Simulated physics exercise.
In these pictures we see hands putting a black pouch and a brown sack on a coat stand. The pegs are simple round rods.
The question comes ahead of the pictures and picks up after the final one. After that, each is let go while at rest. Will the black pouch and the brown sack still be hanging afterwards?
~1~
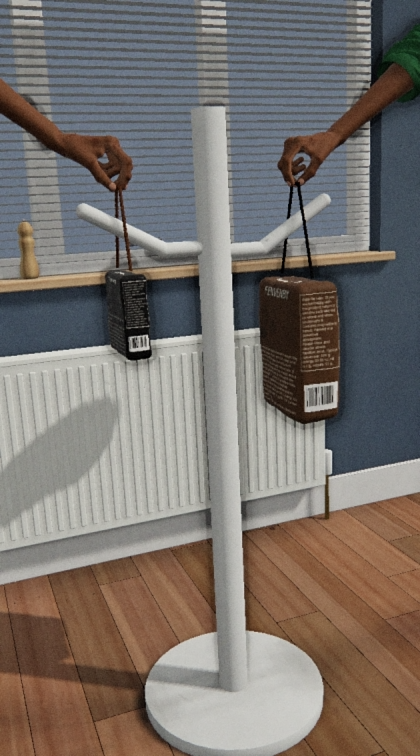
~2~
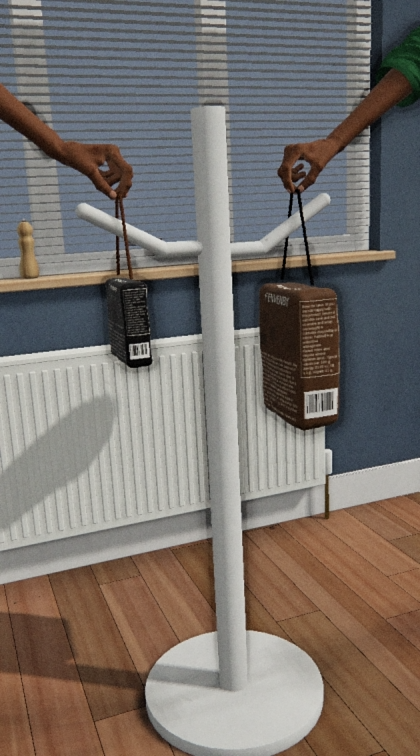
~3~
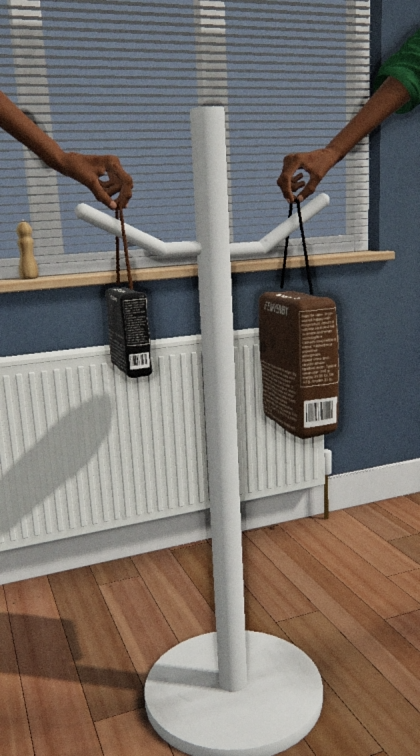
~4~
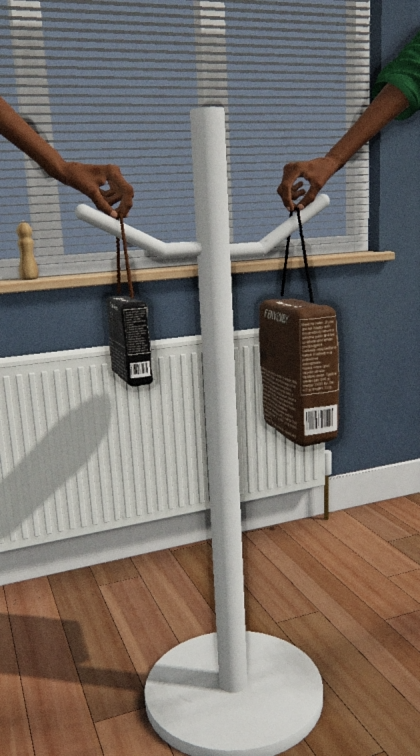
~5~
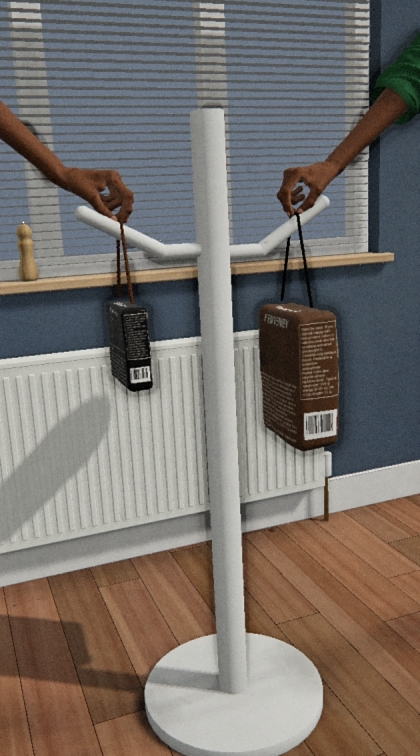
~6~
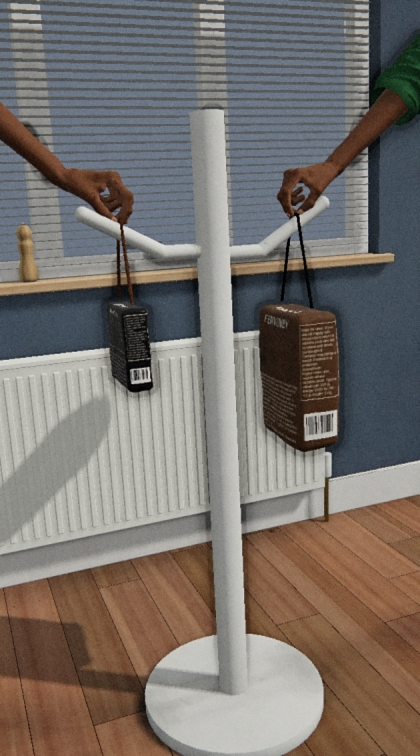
At the end, the black pouch is still hanging, the brown sack is still hanging.
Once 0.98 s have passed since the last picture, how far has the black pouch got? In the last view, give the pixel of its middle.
Position at that time: Roughly (198, 361).
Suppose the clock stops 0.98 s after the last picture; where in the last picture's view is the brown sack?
At that moment it is at (255, 406).
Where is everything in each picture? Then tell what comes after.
The first frame shows black pouch (128, 314); brown sack (298, 347); left peg tip (83, 211); right peg tip (324, 201).
The second frame shows black pouch (128, 321); brown sack (298, 354).
The third frame shows black pouch (128, 331); brown sack (297, 362).
The fourth frame shows black pouch (129, 339); brown sack (298, 370).
The fifth frame shows black pouch (129, 344); brown sack (297, 374).
The sixth frame shows black pouch (129, 345); brown sack (298, 375); left peg tip (82, 215), pointing up; right peg tip (322, 203), pointing up.
Then, 0.24 s after the last picture, black pouch hanging near (144, 360); brown sack hanging near (296, 381).
Then, 0.54 s after the last picture, black pouch hanging near (209, 356); brown sack hanging near (284, 390).
Then, 0.98 s after the last picture, black pouch hanging near (198, 361); brown sack hanging near (255, 406).
At rest, black pouch hanging near (219, 358); brown sack hanging near (275, 403). The black pouch stays hanging and the brown sack holds on.
